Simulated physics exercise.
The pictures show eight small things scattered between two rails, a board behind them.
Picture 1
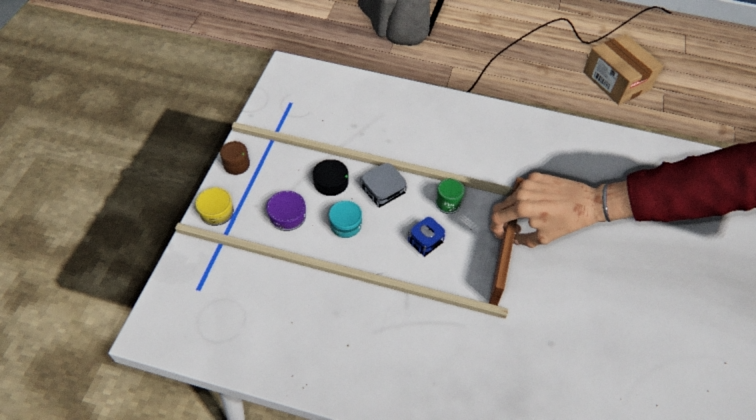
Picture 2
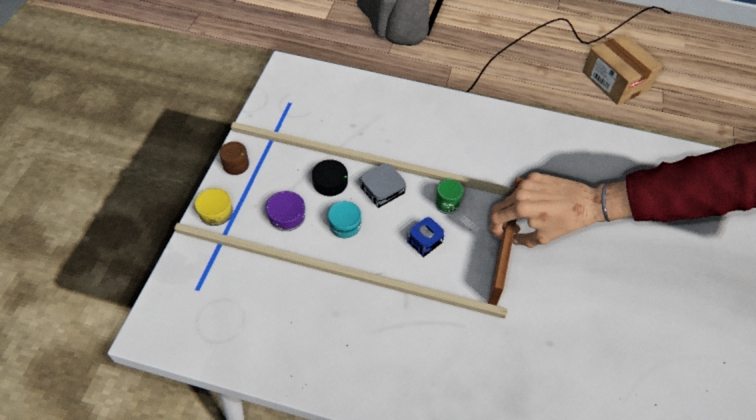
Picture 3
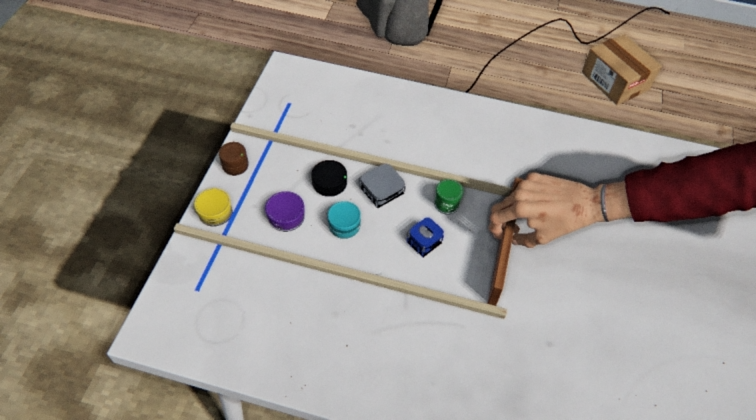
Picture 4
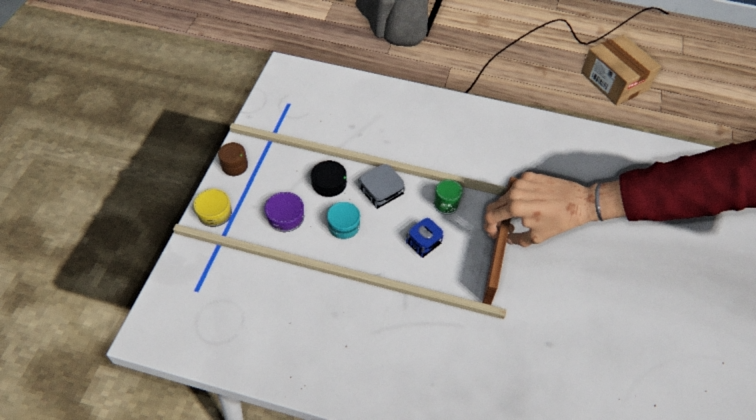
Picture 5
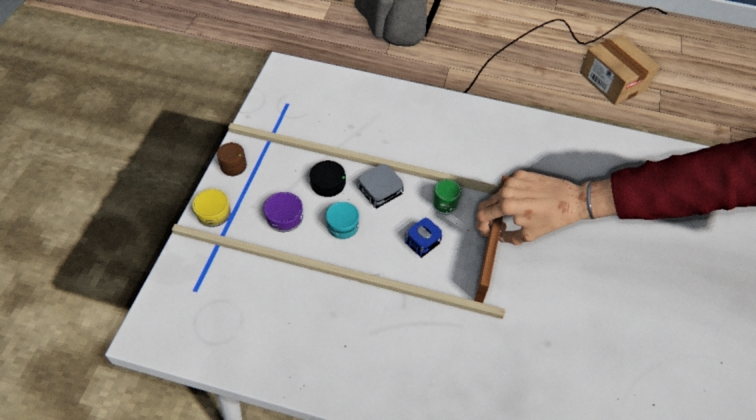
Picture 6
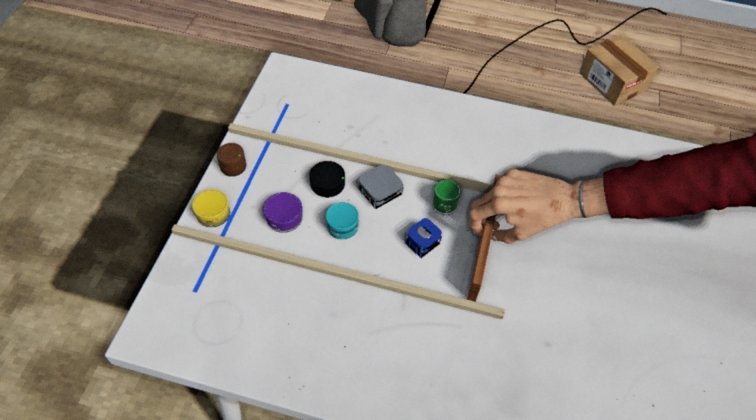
A hand slides a brown board slightly left between two rails toward scattered small objects.
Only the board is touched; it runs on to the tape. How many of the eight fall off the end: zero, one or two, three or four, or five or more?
Here the number that fall off is three or four.
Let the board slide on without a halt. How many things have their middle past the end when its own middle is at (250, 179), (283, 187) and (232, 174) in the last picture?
In that order 4, 1 and 5.
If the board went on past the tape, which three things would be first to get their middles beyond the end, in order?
The order is the yellow tin, then the brown lid, then the purple tin.
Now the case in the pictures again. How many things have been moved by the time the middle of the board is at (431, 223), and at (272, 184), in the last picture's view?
First 2, then 8.
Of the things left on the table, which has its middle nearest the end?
The turquoise tub.
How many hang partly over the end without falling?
The number is 2.
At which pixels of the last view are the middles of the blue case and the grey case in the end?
Near (226, 195) and (230, 159).
A little later, none off yet; brown lid at rest near (232, 160); yellow tin at rest near (212, 208); purple tin at rest near (284, 213).
Next, none off yet; brown lid at rest near (232, 160); yellow tin shifted a little near (199, 209); purple tin shifted about its own width near (237, 207).
When it is over, the number that fall off is three or four; down, black lid, purple tin, yellow tin and brown lid.
